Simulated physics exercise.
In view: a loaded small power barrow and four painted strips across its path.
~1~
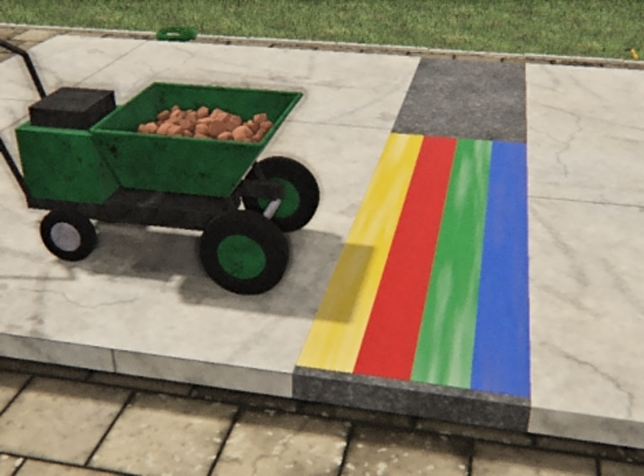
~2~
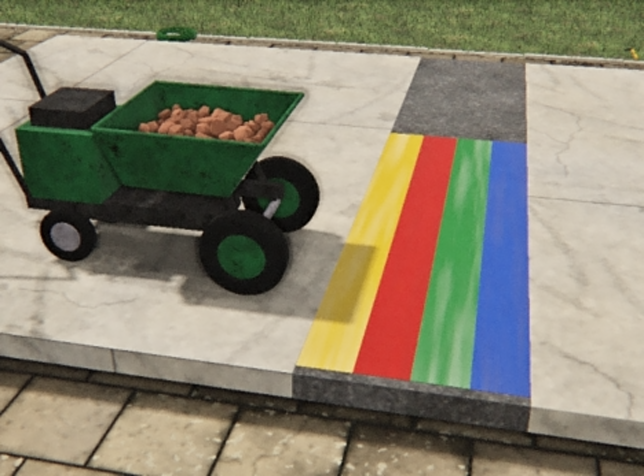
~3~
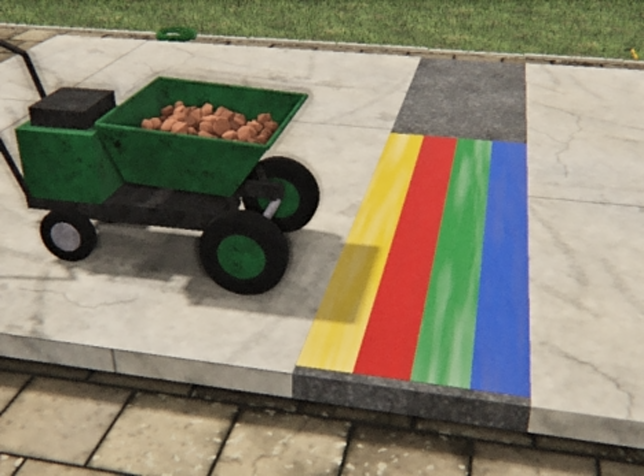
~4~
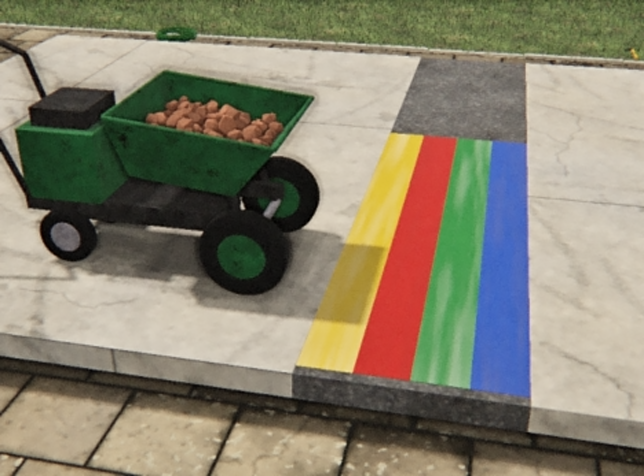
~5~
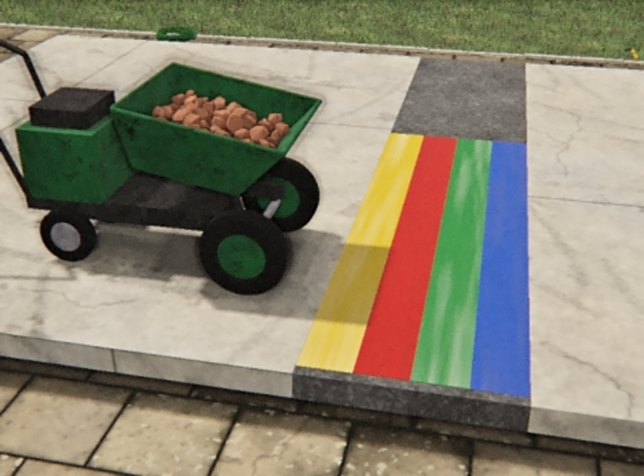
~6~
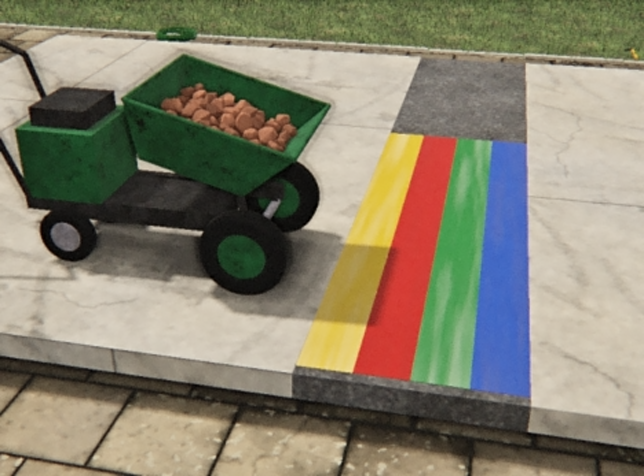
A small green power barrow loaded with reddish-brown rubble stands at the left on a pale, cracked stone slab, seen from slightly above and to the side, with paving in front and grass behind. To its right, yellow, red, green and blue strips lie side by side across a dark band. The skip starts level, then its rear gradually rises, tilting it towards the strips, while the wheels and camera stay still.
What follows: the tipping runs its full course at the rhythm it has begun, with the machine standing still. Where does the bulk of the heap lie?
The heap favours the red strip.
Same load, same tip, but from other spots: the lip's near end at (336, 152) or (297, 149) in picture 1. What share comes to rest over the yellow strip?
About 0 and 0 per cent.
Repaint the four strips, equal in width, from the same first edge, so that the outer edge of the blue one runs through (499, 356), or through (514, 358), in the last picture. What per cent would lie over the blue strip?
Roughly 10 per cent, and 10 per cent.
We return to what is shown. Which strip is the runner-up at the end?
The runner-up: The green one.
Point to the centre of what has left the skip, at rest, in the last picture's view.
Close to (415, 267).
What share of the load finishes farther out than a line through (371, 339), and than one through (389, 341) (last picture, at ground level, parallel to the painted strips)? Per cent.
In turn 70 and 50 in a hundred.
Just after the last frame, skip tipped steeply; every one in the skip.
A moment on, skip tipped right over; the larger part in the skip; just a few over the yellow strip; roughly a quarter over the red strip; just a few over the green strip.
Further on, skip tipped right over; about a tenth in the skip; about a tenth over the yellow strip; roughly half over the red strip; roughly a quarter over the green strip; about a tenth over the blue strip; just a few off the paint.
When it is over, skip tipped right over; about a tenth in the skip; about a tenth over the yellow strip; roughly half over the red strip; roughly a quarter over the green strip; about a tenth over the blue strip; just a few off the paint.
